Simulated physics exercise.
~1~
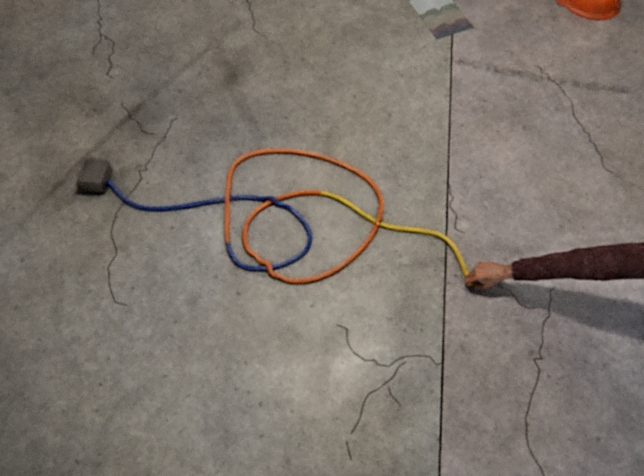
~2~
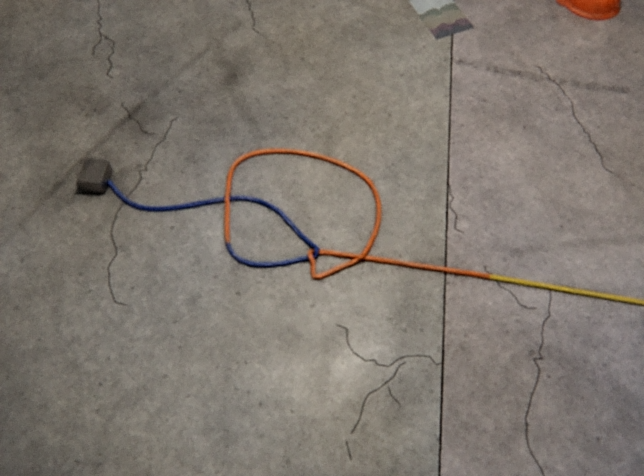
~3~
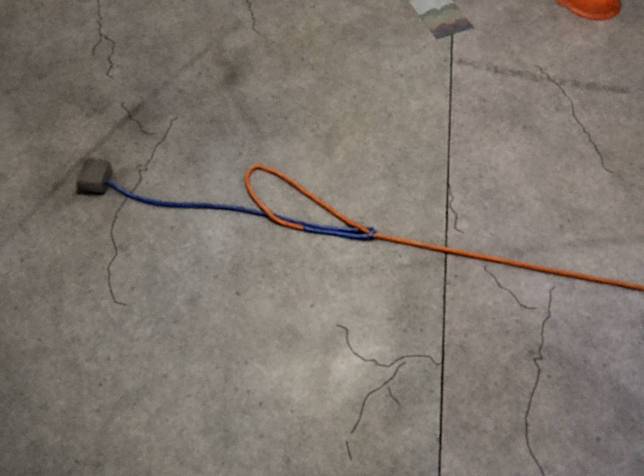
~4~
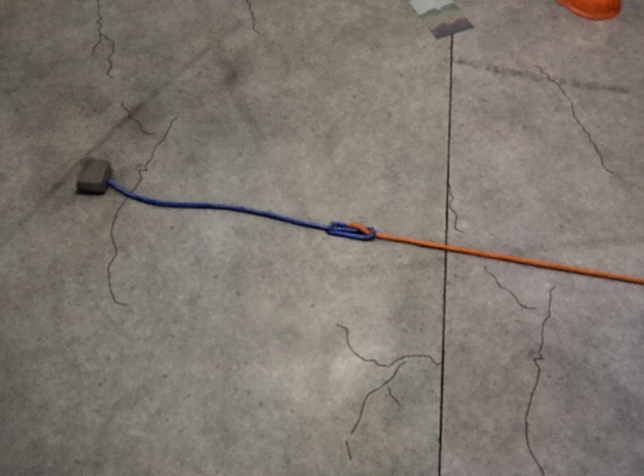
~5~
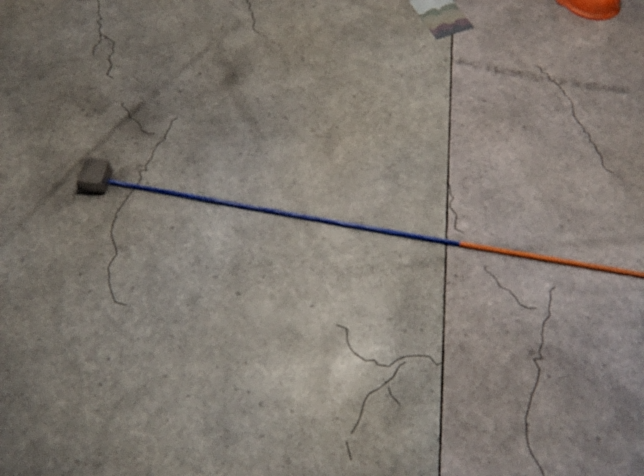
A looped rope is pulled right by a hand and straightens with no knot.
